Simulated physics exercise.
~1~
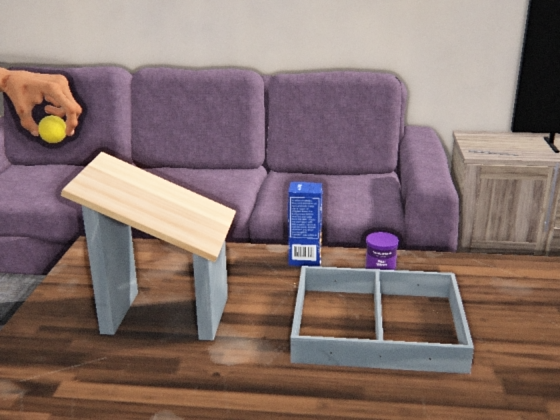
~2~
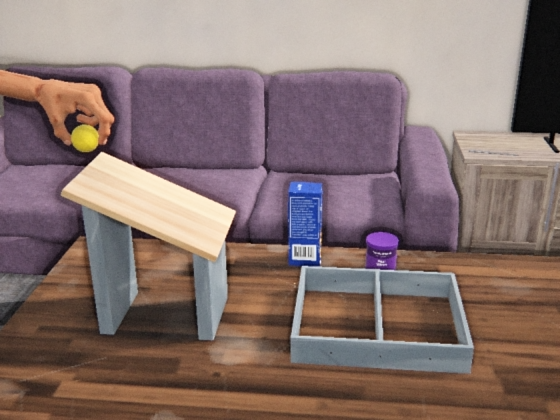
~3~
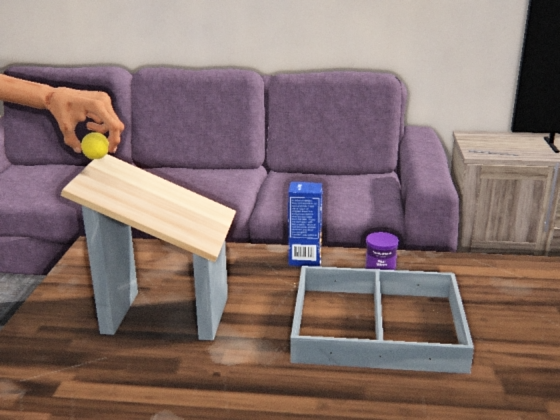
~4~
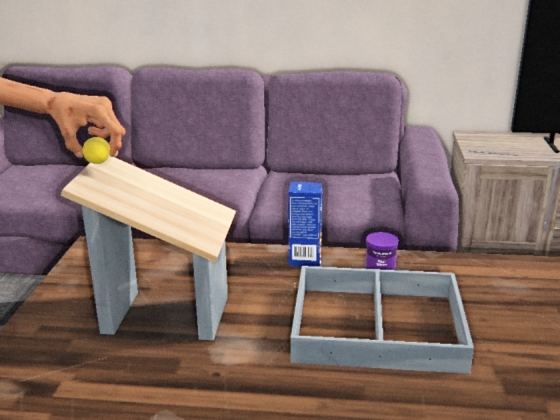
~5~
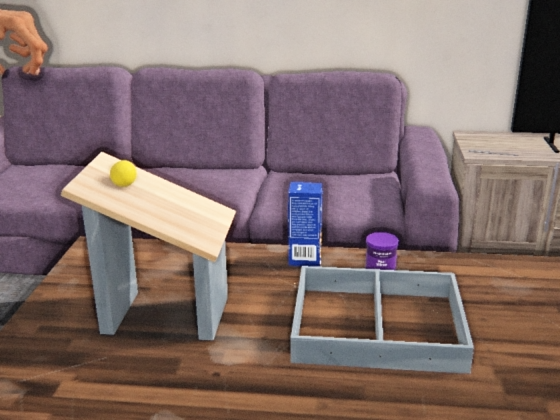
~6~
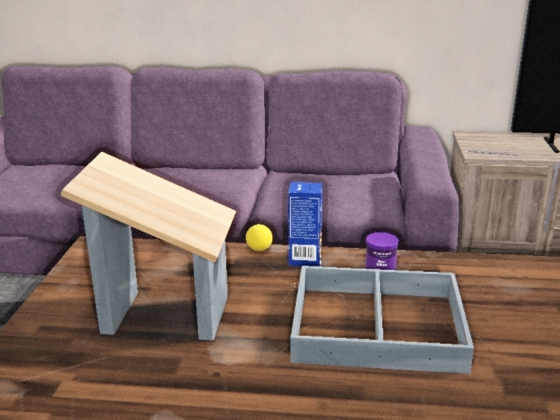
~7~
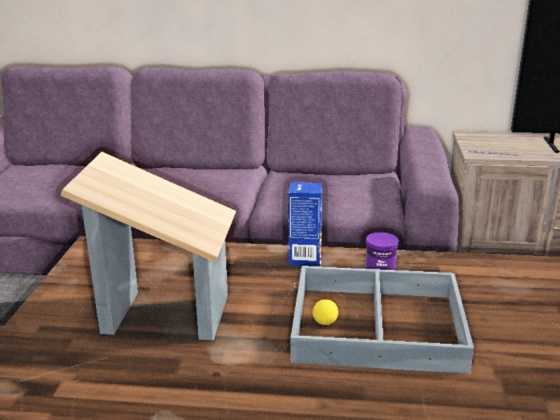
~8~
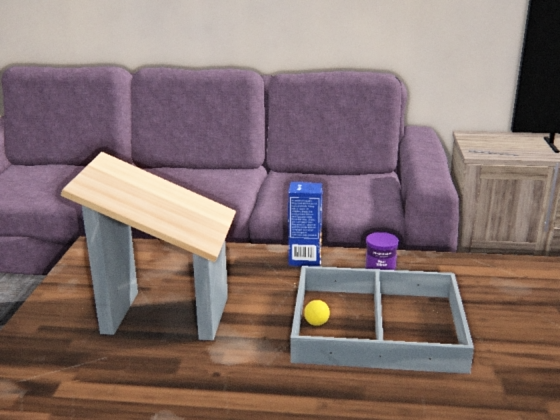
A yellow lemon, set by a hand at the top of a slanted wooden board and let go, rolled down, dropped off the lower end and landed in the tray's nearer bay, staying there while the blue carton and purple tin stood still.
